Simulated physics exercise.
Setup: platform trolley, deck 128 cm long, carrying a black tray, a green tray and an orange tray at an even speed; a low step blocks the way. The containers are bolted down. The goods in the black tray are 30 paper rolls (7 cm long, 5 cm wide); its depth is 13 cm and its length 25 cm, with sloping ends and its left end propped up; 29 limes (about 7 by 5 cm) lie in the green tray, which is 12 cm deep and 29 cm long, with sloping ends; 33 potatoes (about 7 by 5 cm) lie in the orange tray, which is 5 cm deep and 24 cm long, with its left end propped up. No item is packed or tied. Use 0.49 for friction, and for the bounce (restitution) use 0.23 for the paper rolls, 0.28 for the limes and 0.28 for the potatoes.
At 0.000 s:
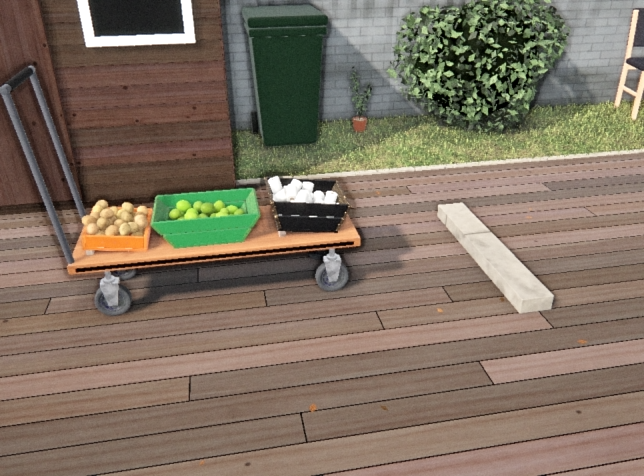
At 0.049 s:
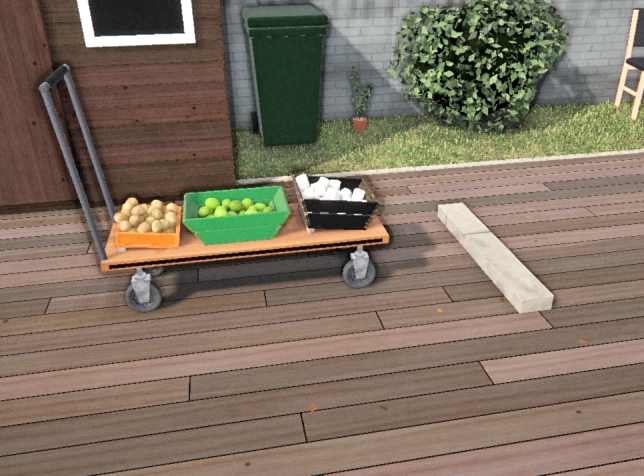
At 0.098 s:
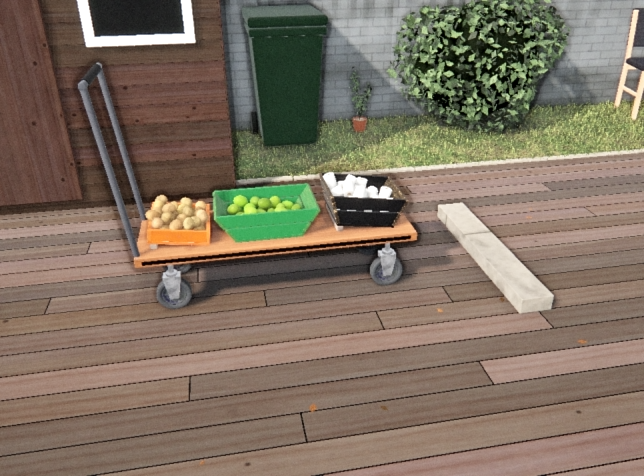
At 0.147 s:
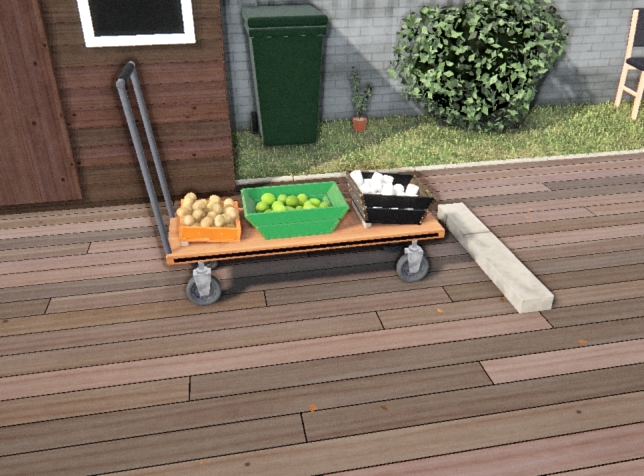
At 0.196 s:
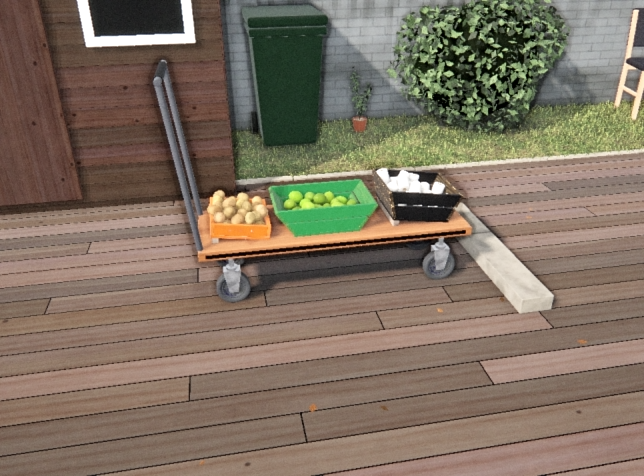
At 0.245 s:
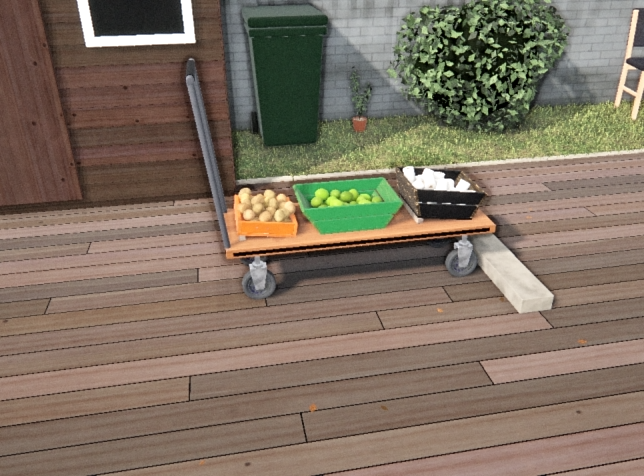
The video shows a platform trolley carrying an orange tray of round tan items, a green tray of green fruit and a black tray of white rolls, rolling steadily rightward across wooden decking toward a low pale step.
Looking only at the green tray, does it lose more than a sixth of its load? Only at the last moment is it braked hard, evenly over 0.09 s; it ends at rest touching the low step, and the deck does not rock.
No, less than a sixth.
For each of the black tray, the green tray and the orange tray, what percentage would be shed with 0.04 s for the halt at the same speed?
Black tray 30, green tray 10, orange tray 50 %.
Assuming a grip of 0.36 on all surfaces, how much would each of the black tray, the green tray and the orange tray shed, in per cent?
Then black tray 20, green tray 10, orange tray 40 per cent.
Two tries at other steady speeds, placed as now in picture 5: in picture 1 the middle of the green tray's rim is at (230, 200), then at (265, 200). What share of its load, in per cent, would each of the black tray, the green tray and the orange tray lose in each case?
Per cent lost, first try then second - black tray: 0, 0; green tray: 0, 0; orange tray: 30, 20.
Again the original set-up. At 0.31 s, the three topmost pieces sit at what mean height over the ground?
Height, averaged: Around 48 cm.
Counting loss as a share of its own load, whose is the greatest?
The orange tray is the one.
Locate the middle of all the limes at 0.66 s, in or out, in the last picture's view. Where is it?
Roughly (376, 201).
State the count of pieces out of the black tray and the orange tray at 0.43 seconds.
Black tray 3, orange tray 12, roughly.
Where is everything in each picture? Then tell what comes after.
In the first frame (places track the rim corner closest to us here), green tray (153, 223); orange tray (85, 236); 72 cm to go; all still inside.
The second frame shows green tray (185, 220); orange tray (118, 233); 58 cm to go.
The third frame shows green tray (216, 217); orange tray (151, 230); 45 cm to go.
The fourth frame shows green tray (247, 215); orange tray (183, 227); 31 cm to go.
The fifth frame shows green tray (278, 212); orange tray (214, 224); 18 cm to go.
The sixth frame shows green tray (304, 210); orange tray (242, 221); stopping; all still inside.
After 0.31 s, the black tray has all 30, the green tray has all 29 and the orange tray is down by 2 of 33.
After 0.43 s, the black tray is down by 3 of 30, the green tray is down by 1 of 29 and the orange tray is down by 12 of 33.
After 0.66 s, the black tray is down by 8 of 30, the green tray is down by 2 of 29 and the orange tray is down by 14 of 33.
Outcome (at 1.17 s), the black tray is down by 8 of 30, the green tray is down by 2 of 29 and the orange tray is down by 14 of 33. Asked share, 2 of 29, 7 per cent.
